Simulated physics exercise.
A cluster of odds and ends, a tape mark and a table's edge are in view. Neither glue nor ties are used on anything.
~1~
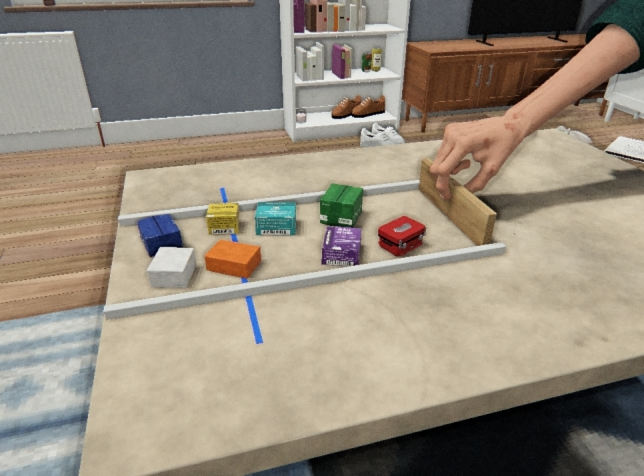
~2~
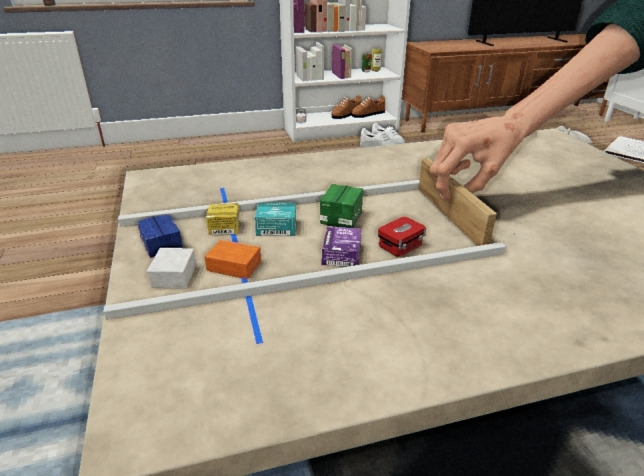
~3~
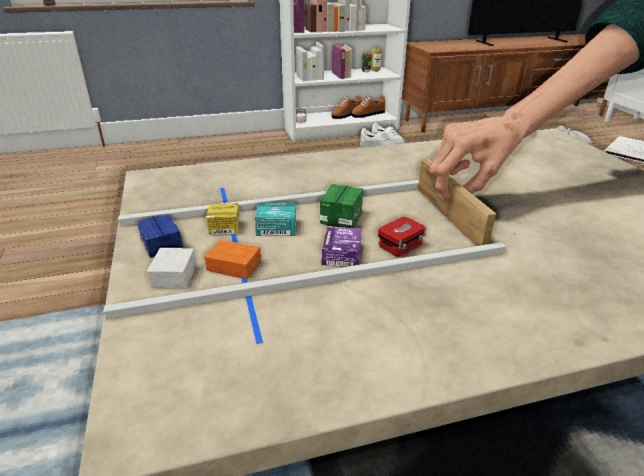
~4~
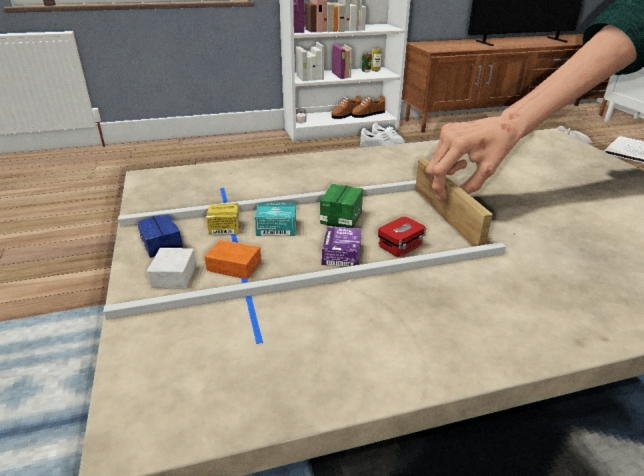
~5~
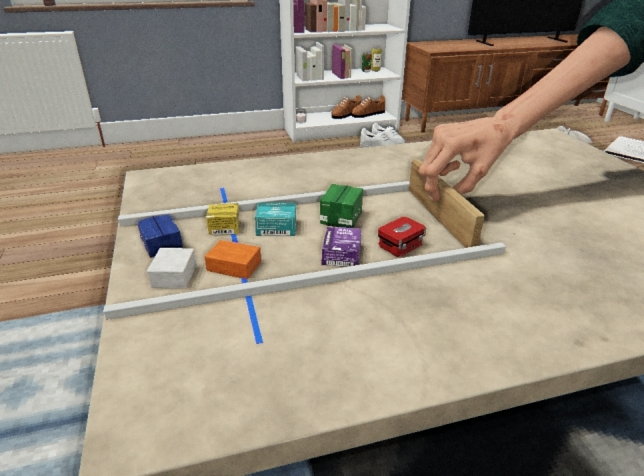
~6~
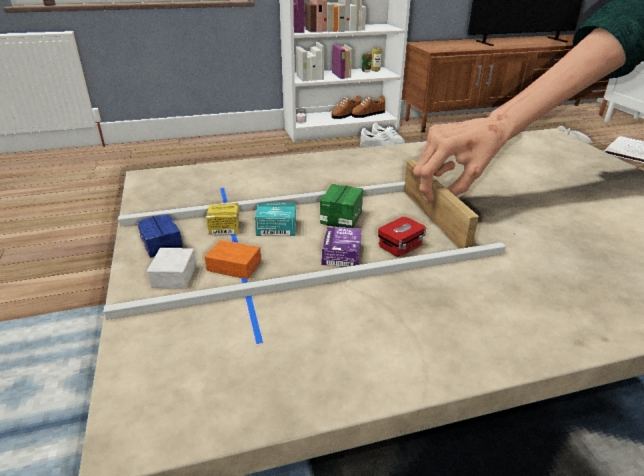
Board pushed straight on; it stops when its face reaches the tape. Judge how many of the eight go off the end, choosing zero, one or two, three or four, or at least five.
The push is going to clear one or two off the end.
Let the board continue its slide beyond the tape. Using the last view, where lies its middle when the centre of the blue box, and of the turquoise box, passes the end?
The middle is at (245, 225) when it's the blue box, and at (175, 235) when it's the turquoise box.
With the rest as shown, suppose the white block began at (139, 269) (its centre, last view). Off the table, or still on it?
Here it goes off.
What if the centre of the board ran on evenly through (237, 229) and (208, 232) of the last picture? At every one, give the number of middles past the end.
The counts are 2 and 4.
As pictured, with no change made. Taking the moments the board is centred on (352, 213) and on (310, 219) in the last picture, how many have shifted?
The first number is 3, the next one 7.
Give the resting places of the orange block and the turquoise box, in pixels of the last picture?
In the last picture the first middle sits at (131, 281) and the other at (175, 232).
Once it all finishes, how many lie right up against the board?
It's 2.
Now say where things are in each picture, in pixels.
In the first frame, blue box (160, 235); white block (173, 267); yellow box (223, 219); board (452, 200); tape (236, 247).
In the second frame, white block (173, 268); board (452, 200).
In the third frame, yellow box (223, 219); turquoise box (276, 218).
In the fourth frame, blue box (160, 235); green box (342, 206).
In the fifth frame, white block (173, 268); purple box (342, 246).
In the sixth frame, blue box (160, 235); white block (173, 268); yellow box (223, 219); board (436, 202); tape (236, 247).
A little later, none off yet; blue box at rest near (160, 235); white block at rest near (173, 268); yellow box at rest near (223, 219).
When it is over, the number that fall off is one or two; down, white block and blue box.
